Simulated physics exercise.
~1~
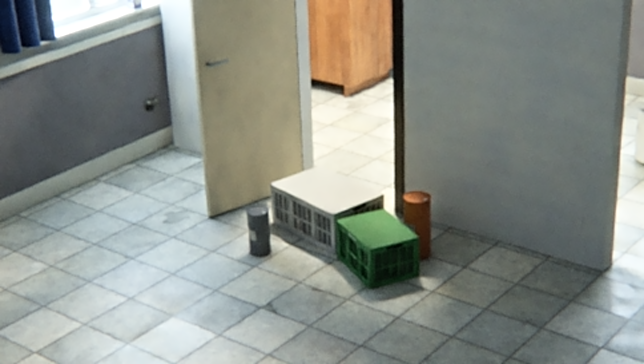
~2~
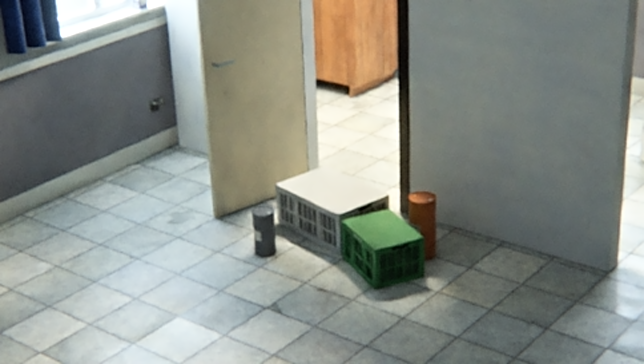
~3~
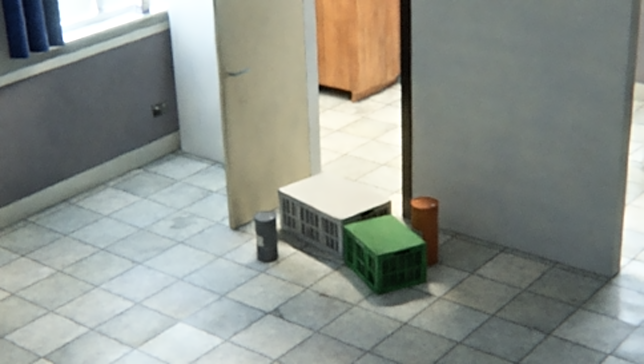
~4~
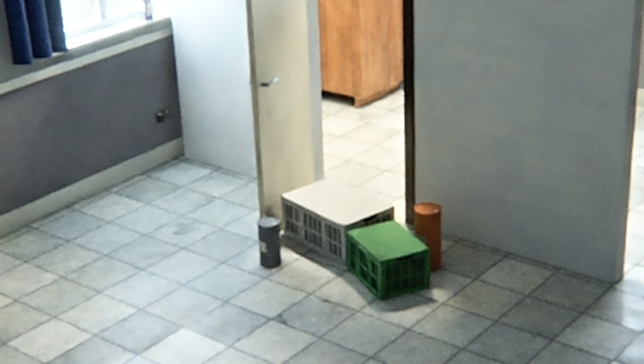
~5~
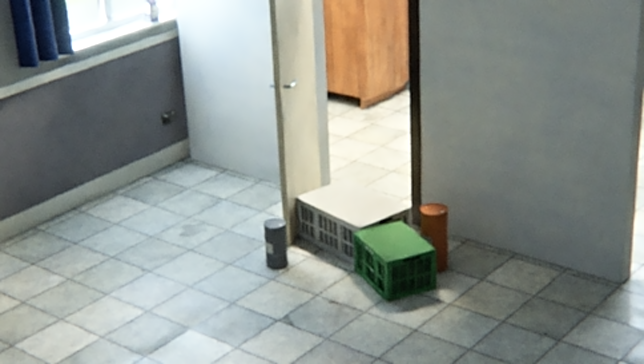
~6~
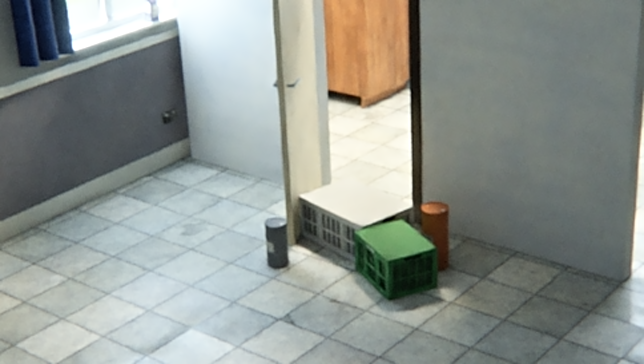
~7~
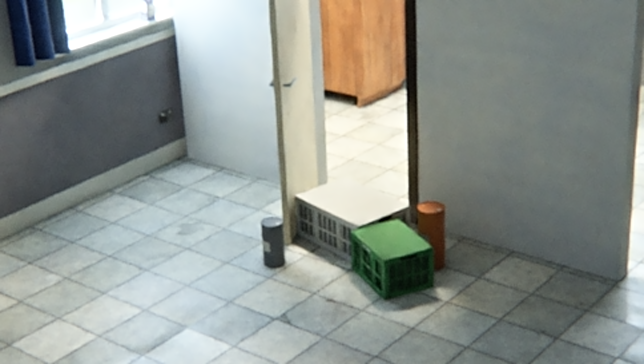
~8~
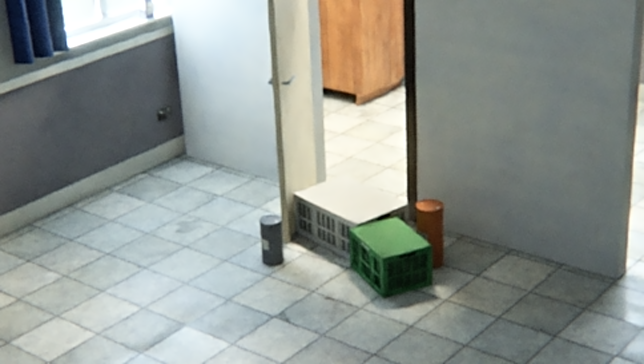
Door swinging partway towards closed, reaching a white crate beside a green crate and two canisters, and stopping still open.
